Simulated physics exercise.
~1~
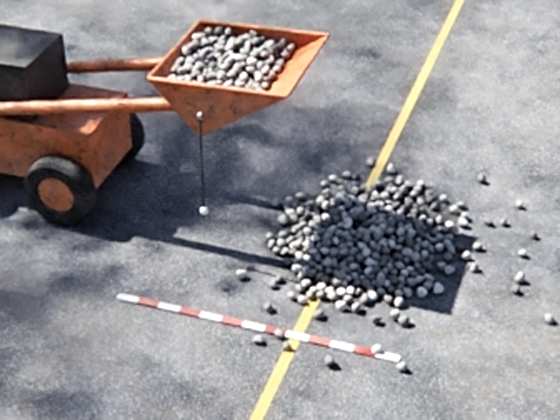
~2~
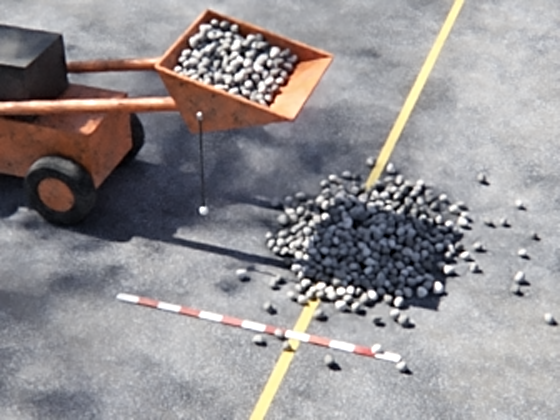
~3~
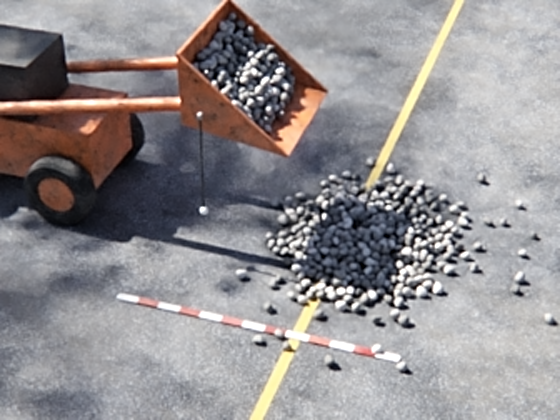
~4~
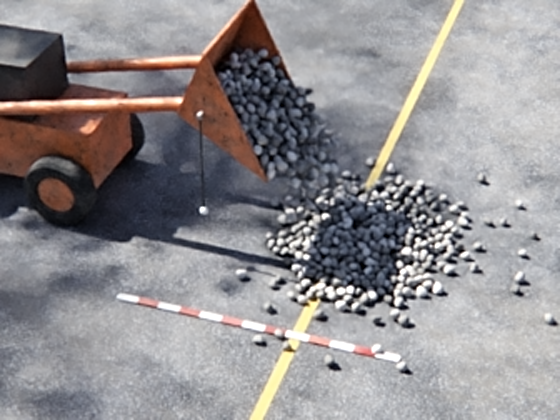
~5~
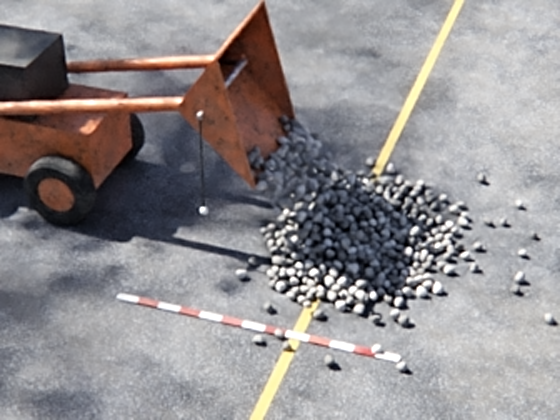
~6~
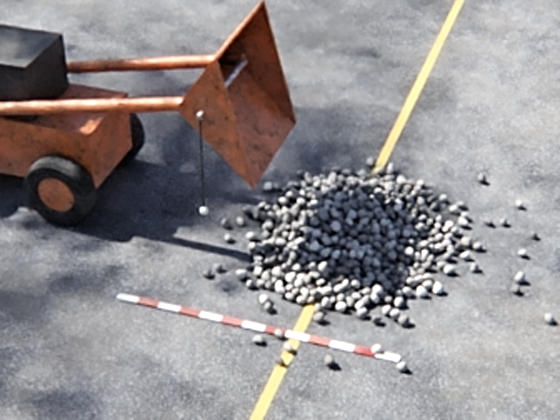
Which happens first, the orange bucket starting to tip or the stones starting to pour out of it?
The orange bucket starts to tip first. The stones stay inside it for a while and only pour out once it is tilted steeply.
